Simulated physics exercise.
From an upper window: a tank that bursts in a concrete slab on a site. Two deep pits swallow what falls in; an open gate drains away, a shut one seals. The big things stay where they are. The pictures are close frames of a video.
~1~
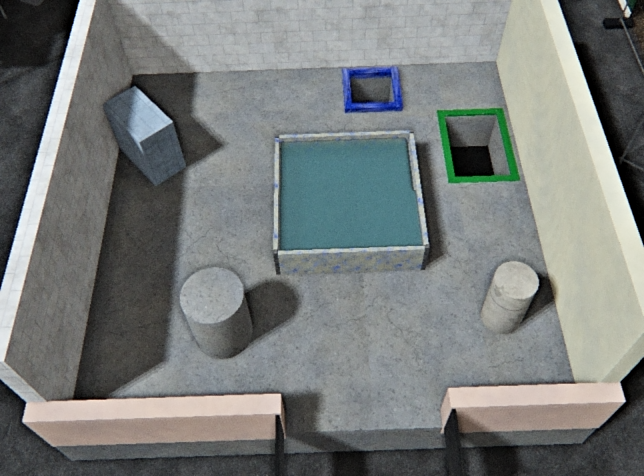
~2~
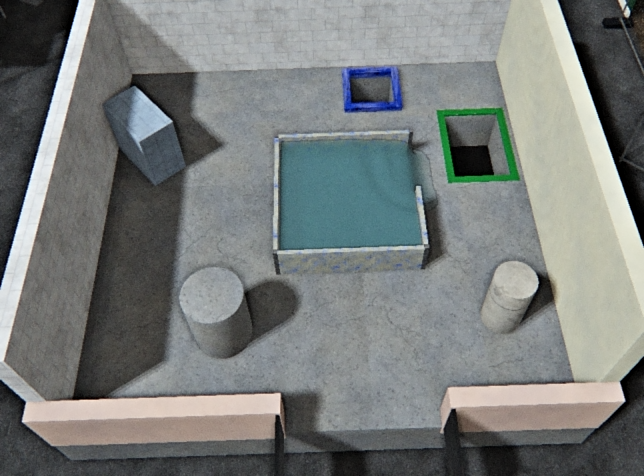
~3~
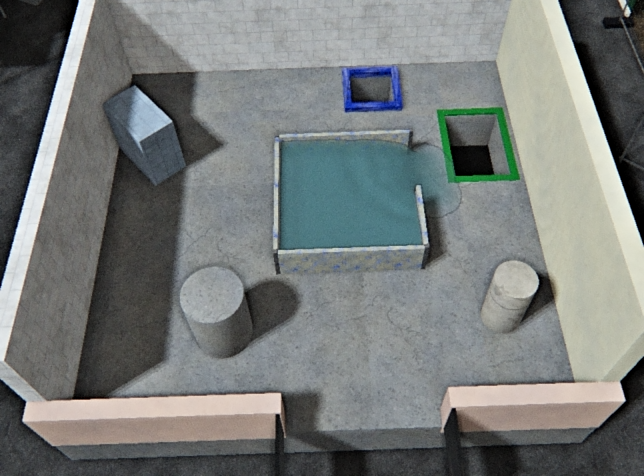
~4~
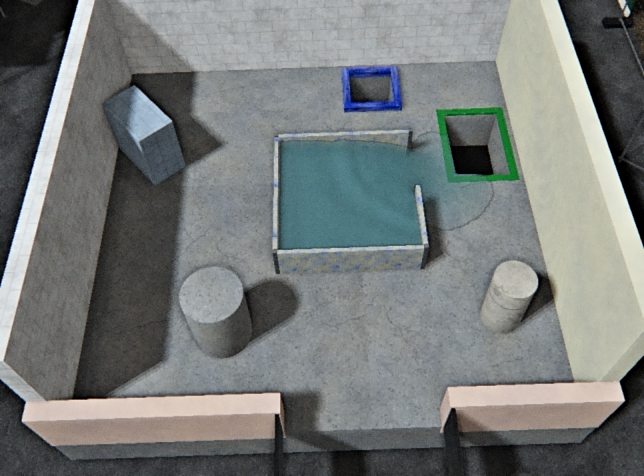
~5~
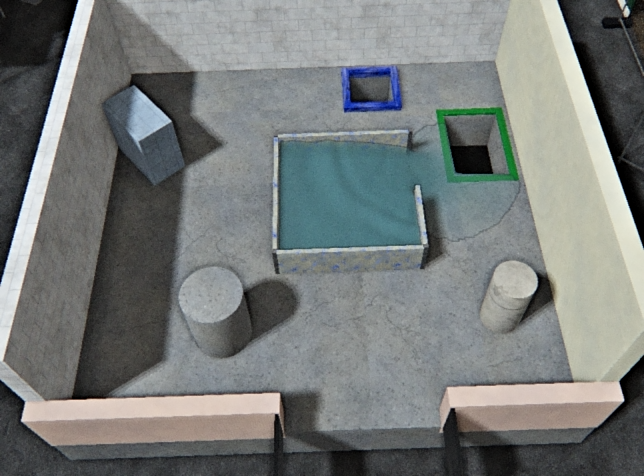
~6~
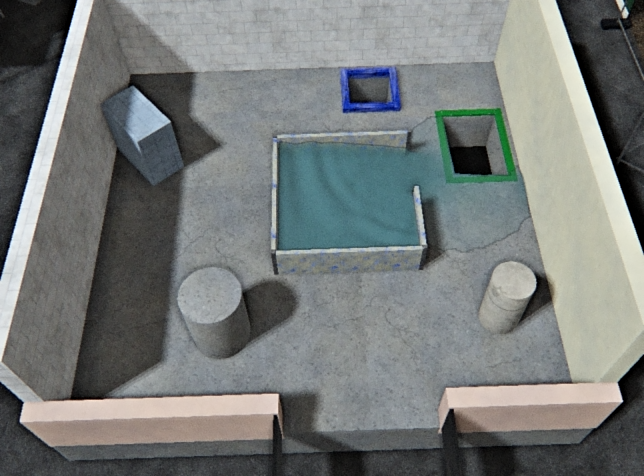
The video shows an open, water-filled tank on a walled concrete slab as a gap opens in its right side and water pours out, spreading rightward in a thin sheet around the green-edged pit and toward the viewer.
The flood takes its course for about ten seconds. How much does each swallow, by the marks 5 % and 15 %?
One by one: The gate takes under 5 %; the green pit takes over 15 %; the blue pit takes under 5 %.
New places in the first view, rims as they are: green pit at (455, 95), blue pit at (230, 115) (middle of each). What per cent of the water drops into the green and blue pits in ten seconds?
Parts in a hundred: Green 40, blue 0.
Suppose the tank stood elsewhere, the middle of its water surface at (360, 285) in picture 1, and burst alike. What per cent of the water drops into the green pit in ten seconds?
Parts in a hundred: Green 40.
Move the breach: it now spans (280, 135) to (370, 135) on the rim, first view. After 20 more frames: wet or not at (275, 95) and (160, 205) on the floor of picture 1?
As listed: Under water, not flooded.
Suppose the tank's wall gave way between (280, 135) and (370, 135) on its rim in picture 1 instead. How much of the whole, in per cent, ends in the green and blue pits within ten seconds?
In per cent: Green 14, blue 8.
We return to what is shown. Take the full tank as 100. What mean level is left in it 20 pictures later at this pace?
I make it 50 per cent.
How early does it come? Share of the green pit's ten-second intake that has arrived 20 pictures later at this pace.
Near 55 in a hundred.
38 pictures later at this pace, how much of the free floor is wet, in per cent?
About 35 per cent.
A moment on, water covers 10 % of the floor; the gate 0 %, the green pit 10 %, the blue pit 0 %.
Next, water covers 10 % of the floor; the gate 0 %, the green pit 21 %, the blue pit 0 %.
Then, water covers 15 % of the floor; the gate 0 %, the green pit 32 %, the blue pit 0 %.
Later, water covers 35 % of the floor; the gate 0 %, the green pit 46 %, the blue pit 0 %.
In the end, water covers 40 % of the floor; the gate 1 %, the green pit 58 %, the blue pit 0 %.
